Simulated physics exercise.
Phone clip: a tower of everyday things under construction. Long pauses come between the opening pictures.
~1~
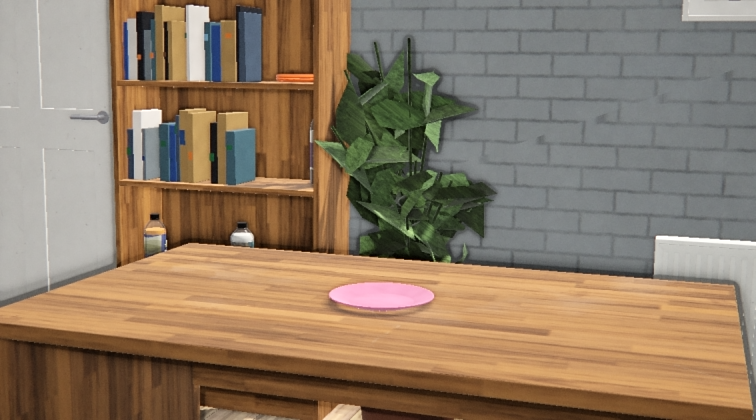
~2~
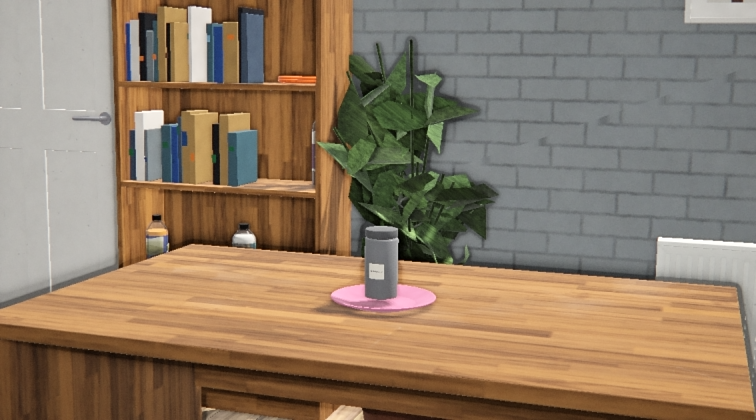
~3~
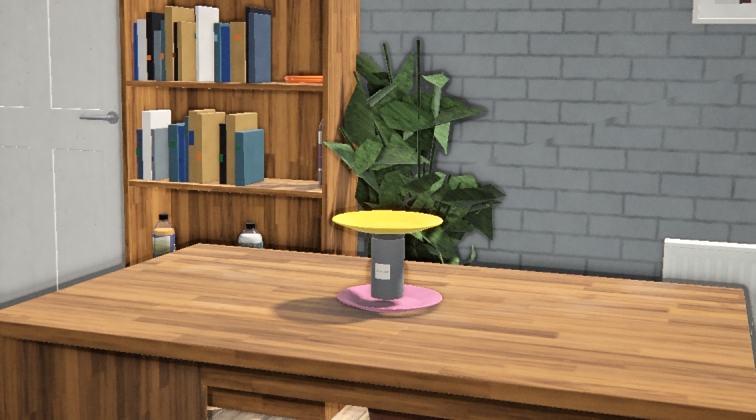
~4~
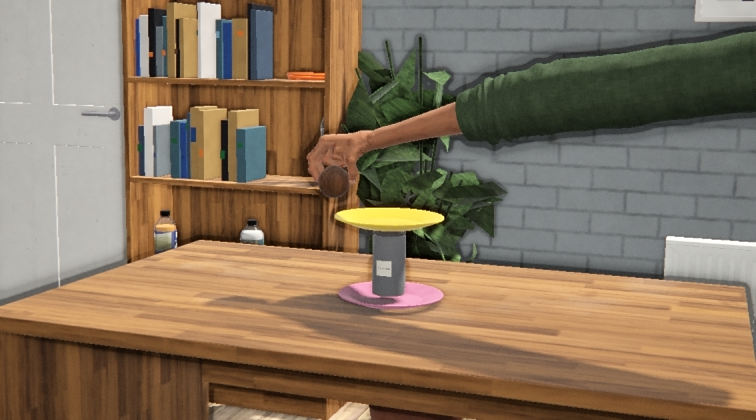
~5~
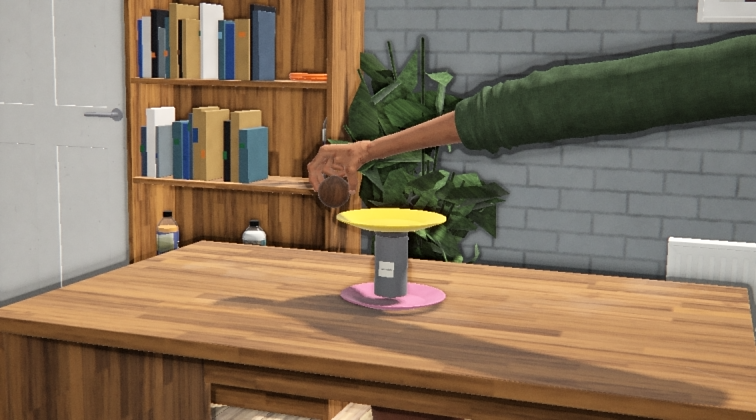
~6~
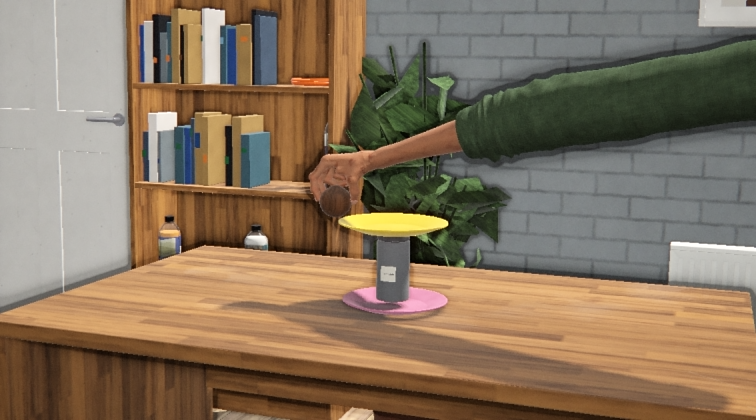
At first, a pink plate lies alone on a wooden table; then a grey jar stands on it, and a yellow plate rests on top of the jar. A green-sleeved arm then reaches in from the right, holding a brown onion, and lowers it slightly to the left edge of the yellow plate.
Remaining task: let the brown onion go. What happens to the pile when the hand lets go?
I expect the pile not to stay intact.
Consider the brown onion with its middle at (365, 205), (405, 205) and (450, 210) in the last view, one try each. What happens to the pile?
Lab note - try 1: No collapse; try 2: No collapse; try 3: Collapse.
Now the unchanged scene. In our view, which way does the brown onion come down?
It goes leftward.
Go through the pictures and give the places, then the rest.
The last thing is not in view yet; pink plate (382, 299), in the first picture.
The last thing is not in view yet; grey jar (381, 263), in the second picture.
The last thing is not in view yet; yellow plate (388, 224), in the third picture.
On its way; brown onion (334, 181); pink plate (391, 297), in the fourth picture.
On its way; brown onion (334, 192); grey jar (391, 261), in the fifth picture.
In place under the hand; brown onion (336, 201); yellow plate (393, 226), in the sixth picture.
Then, 0.30 s past the last view, brown onion now fallen.
Then, 0.40 s past the last view, things are still on the move.
Then, 1.80 s past the last view, brown onion resting near (303, 284).
Finally, fallen, brown onion; the other 3 still in place. Final places as the last picture's camera would see them, brown onion near (303, 284). The pile gives way.
